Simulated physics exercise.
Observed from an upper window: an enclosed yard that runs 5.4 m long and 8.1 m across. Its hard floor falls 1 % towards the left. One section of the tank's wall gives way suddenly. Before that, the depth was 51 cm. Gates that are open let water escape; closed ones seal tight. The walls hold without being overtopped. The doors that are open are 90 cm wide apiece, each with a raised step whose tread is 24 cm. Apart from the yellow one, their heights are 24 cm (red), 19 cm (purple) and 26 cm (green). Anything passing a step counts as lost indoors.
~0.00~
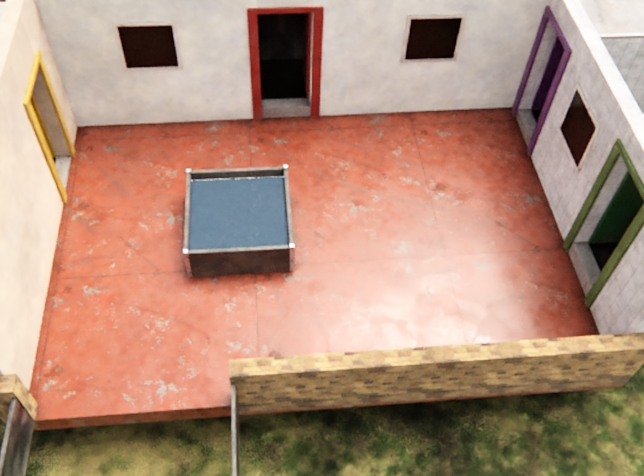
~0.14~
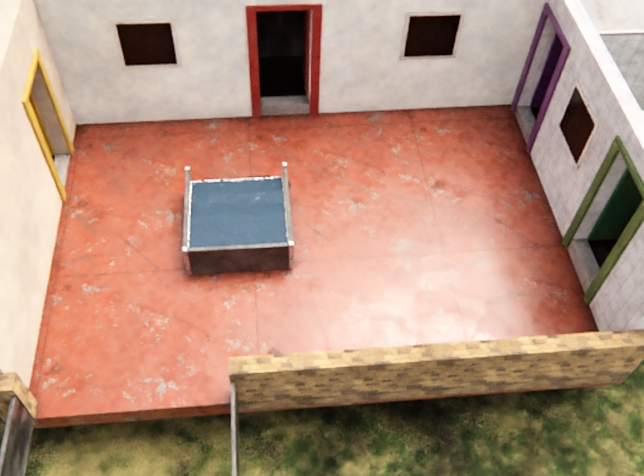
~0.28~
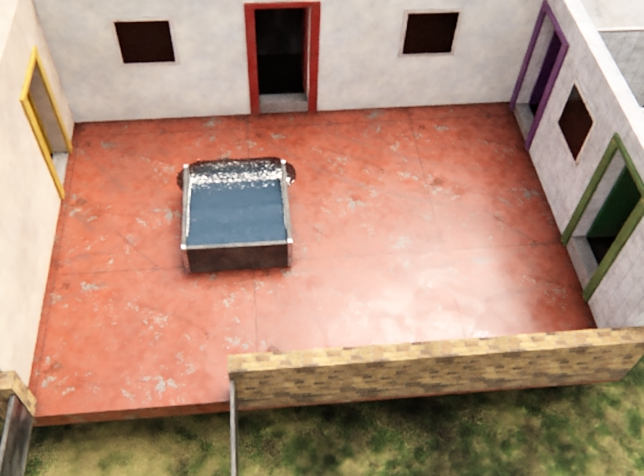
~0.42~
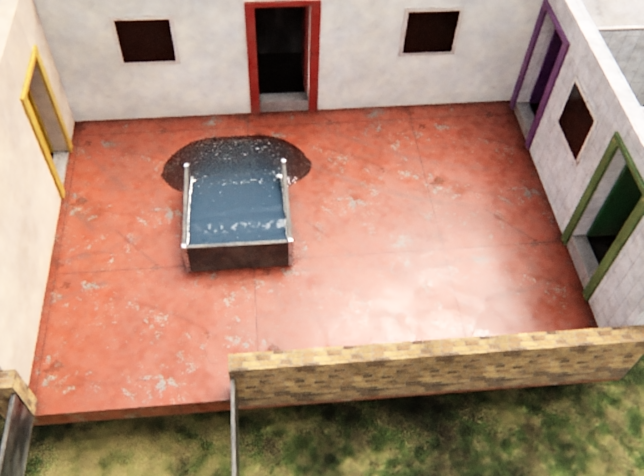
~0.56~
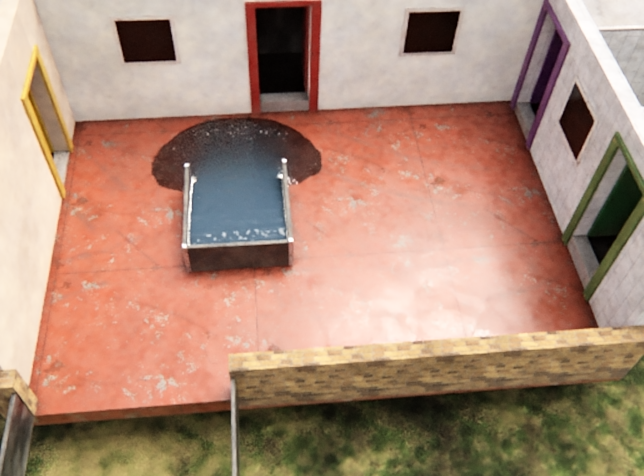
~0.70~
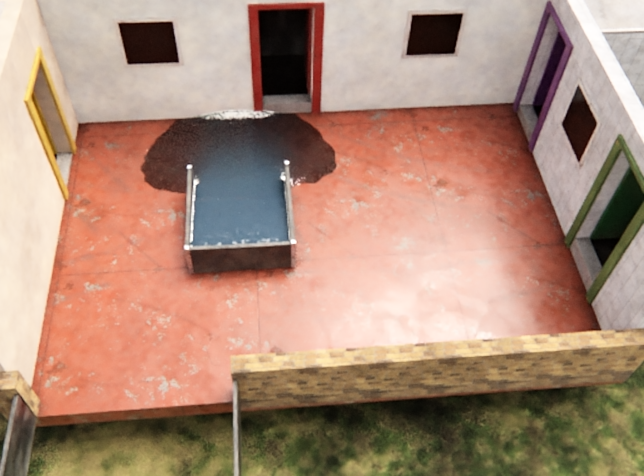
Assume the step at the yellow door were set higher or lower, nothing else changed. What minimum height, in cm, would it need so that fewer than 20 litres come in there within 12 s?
About 10 cm.
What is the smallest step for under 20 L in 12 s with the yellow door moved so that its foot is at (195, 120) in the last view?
About 20 cm.
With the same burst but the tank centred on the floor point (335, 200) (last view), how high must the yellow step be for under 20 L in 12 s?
Minimum: Approx. 9.5 cm.
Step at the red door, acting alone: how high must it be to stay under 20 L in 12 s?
At the red door it takes roughly 17 centimetres.
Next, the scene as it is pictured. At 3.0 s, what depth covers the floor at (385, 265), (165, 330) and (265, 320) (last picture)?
Close to 0, 0 and 0 cm deep.
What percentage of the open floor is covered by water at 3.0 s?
The wet part is about 30 per cent.
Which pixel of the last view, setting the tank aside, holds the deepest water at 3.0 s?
Look close to (78, 129).
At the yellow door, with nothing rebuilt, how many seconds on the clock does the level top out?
Peak time: About 3.0 s.
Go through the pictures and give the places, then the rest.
Still water, 51 cm deep, in the tank at (239, 211); the yellow door at (52, 133) is dry, in the first picture.
The gap is on the far side, the front 0.2 m out at a hidden place; the back of the tank holds 51 cm, in the second picture.
The gap is on the far side, the front 0.6 m out at (198, 166); the back of the tank holds 51 cm, in the third picture.
Water pours out on the far side and has run 1.2 m, to (206, 142); about 7 cm deep outside, 49 cm at the back, in the fourth picture.
The gap is on the far side, the front 1.7 m out at (213, 123); the back of the tank holds 44 cm, in the fifth picture.
The front is at (186, 120), 1.8 m from the gap on the far side; 4.3 m2 of floor is wet, 43 cm left at the back; the yellow door at (53, 130), 3.0 m from the gap, is still 1.6 m from the nearest water, in the sixth picture.
After 1.4 s water covers 15 % of the floor, deepest (32 cm) near (229, 122); it has not reached the yellow door.
After 3.0 s water covers 30 % of the floor, deepest (24 cm) near (78, 129); 14 cm at the yellow door, 9 litres in over its 6 cm step.
After 12.0 s water covers 80 % of the floor, deepest (5 cm) near (30, 400); 4 cm at the yellow door, 66 litres in over its 6 cm step.
At the yellow door as built, the water arrived by 2.2 s and peaked near 14 cm at 3.0 s.
Run again over the same 12 s with other heights there, 39 litres in over 8 cm, 15 litres over 11 cm. The limit of 20 litres is kept from about 10 cm up.
